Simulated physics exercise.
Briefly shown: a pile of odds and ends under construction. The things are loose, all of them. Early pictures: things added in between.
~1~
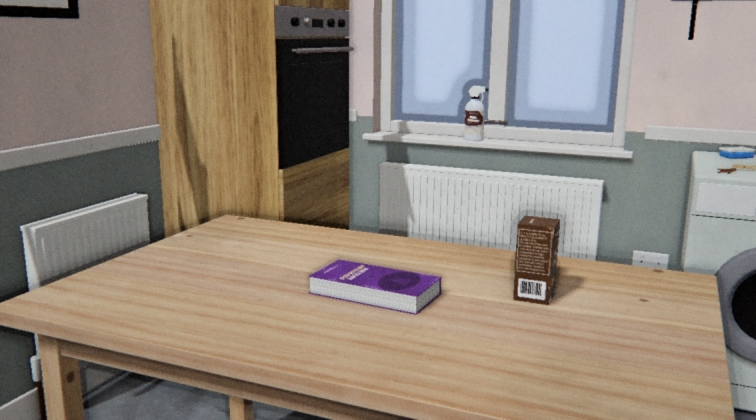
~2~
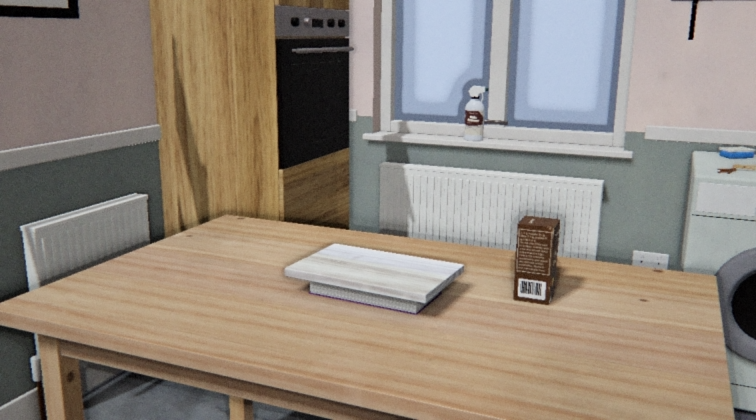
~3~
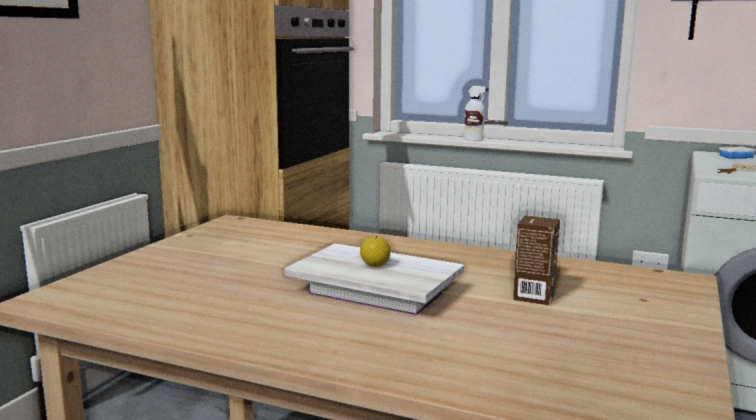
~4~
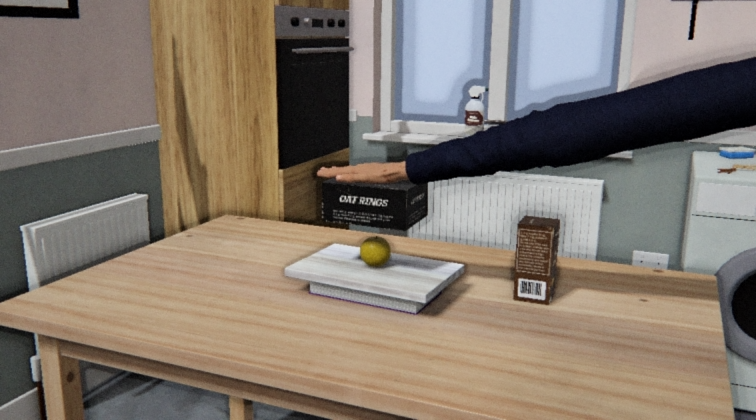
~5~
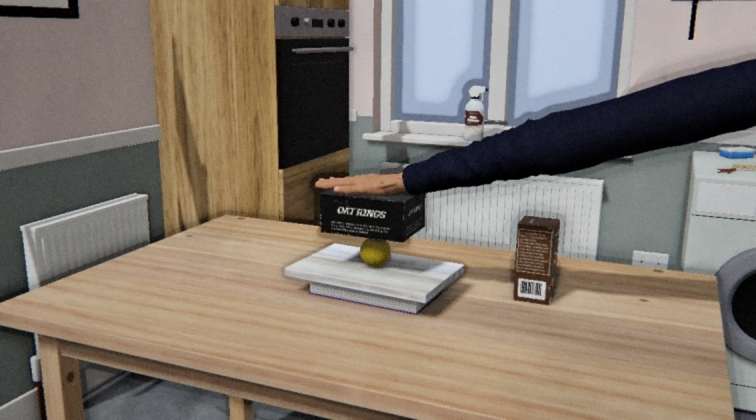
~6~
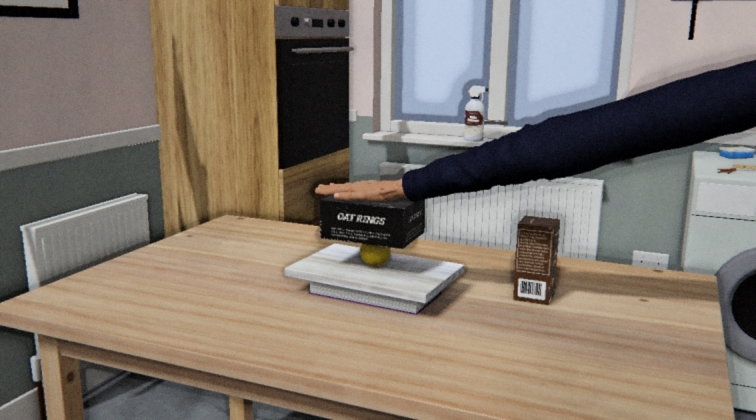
A pile was built on a wooden table beside a brown carton: a white board appeared over a purple book, then a yellow apple, and a hand lowered a black box onto the apple.
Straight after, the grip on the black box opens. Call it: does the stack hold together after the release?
No, it falls apart.
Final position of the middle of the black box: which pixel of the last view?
Near (320, 218).
Then, 0.50 s later than the last frame, black box tilted by 41° near (356, 220).
Then, 1.10 s later than the last frame, black box on its side near (322, 218).
Then, 1.80 s later than the last frame, black box on its side near (324, 217).
When it is over, lying over in the pile, black box; the other 5 as before. End places, in pixels of the last picture, black box near (320, 218). The pile gives way.
